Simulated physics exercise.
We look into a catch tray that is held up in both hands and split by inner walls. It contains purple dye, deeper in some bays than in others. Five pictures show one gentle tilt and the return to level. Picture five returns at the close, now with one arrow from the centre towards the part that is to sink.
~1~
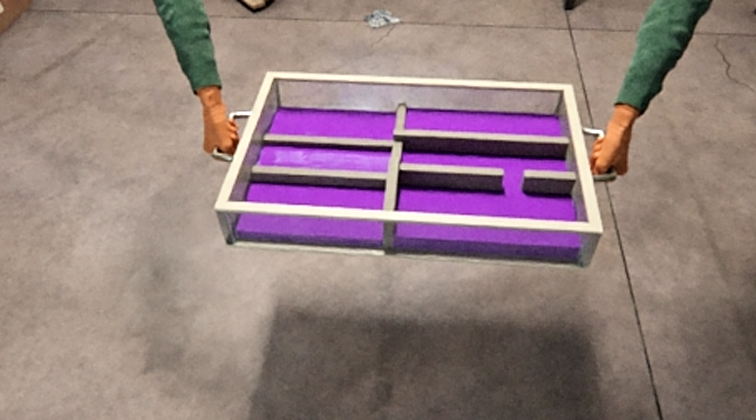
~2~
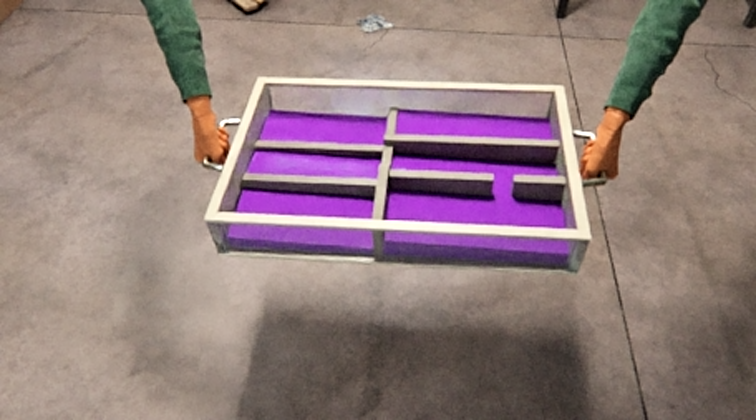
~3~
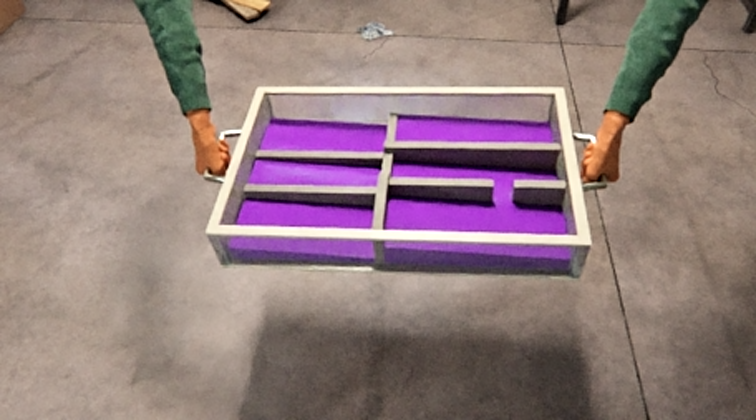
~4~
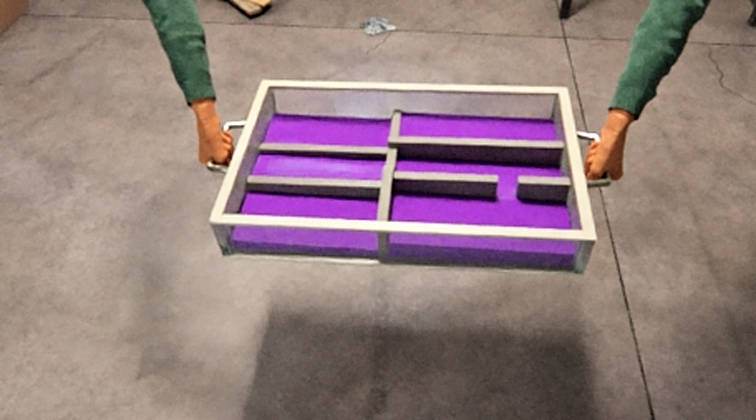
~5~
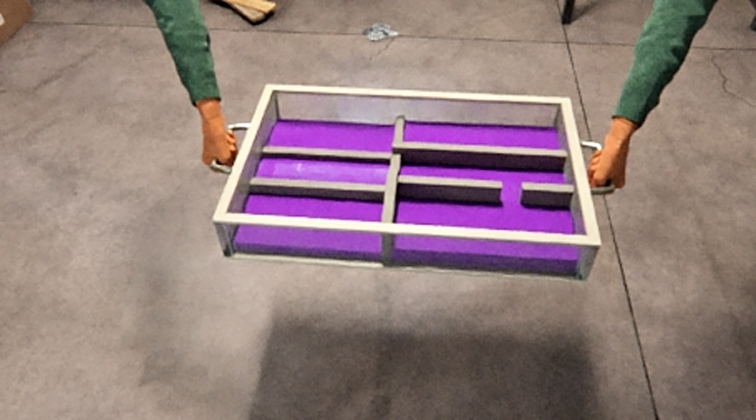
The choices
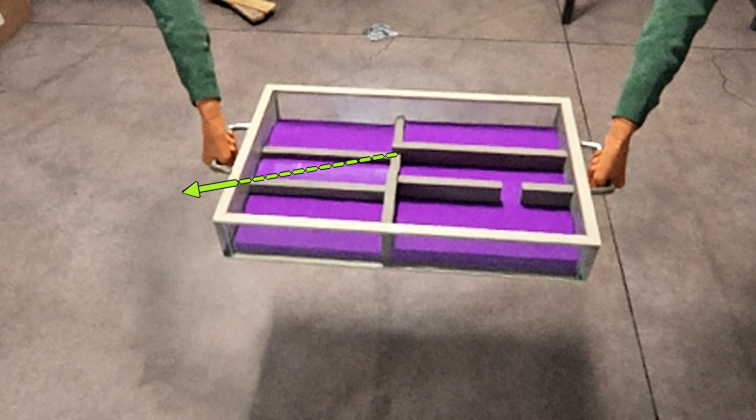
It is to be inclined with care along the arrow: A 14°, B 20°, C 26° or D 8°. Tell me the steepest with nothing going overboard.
A is the one.
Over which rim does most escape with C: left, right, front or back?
Over the left one.
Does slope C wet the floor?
Yes, that goes wrong.
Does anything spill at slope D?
No, not at all.
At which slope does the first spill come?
Slope B.
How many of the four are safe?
Two.
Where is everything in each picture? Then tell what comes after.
The tray is level; deepest in the back right bay, at (480, 130), shallowest in the front left, in the first frame.
Tipped about 3° down to the front left; no wall is crossed, in the second frame.
Tipped about 5° down to the front left; liquid runs over the wall between the back left and back right bays, in the third frame.
Tipped about 2° down to the front left; no wall is crossed, in the fourth frame.
The tray is level; deepest in the back right bay, at (478, 142), shallowest in the front left, in the fifth frame.
The arrow ends at (188, 191).
If A is chosen, nothing spills; the front left bay holds the most.
If B is chosen, about 8 % goes over the rim.
If C is chosen, about 39 % goes over the rim.
If D is chosen, nothing spills; the front right bay holds the most.
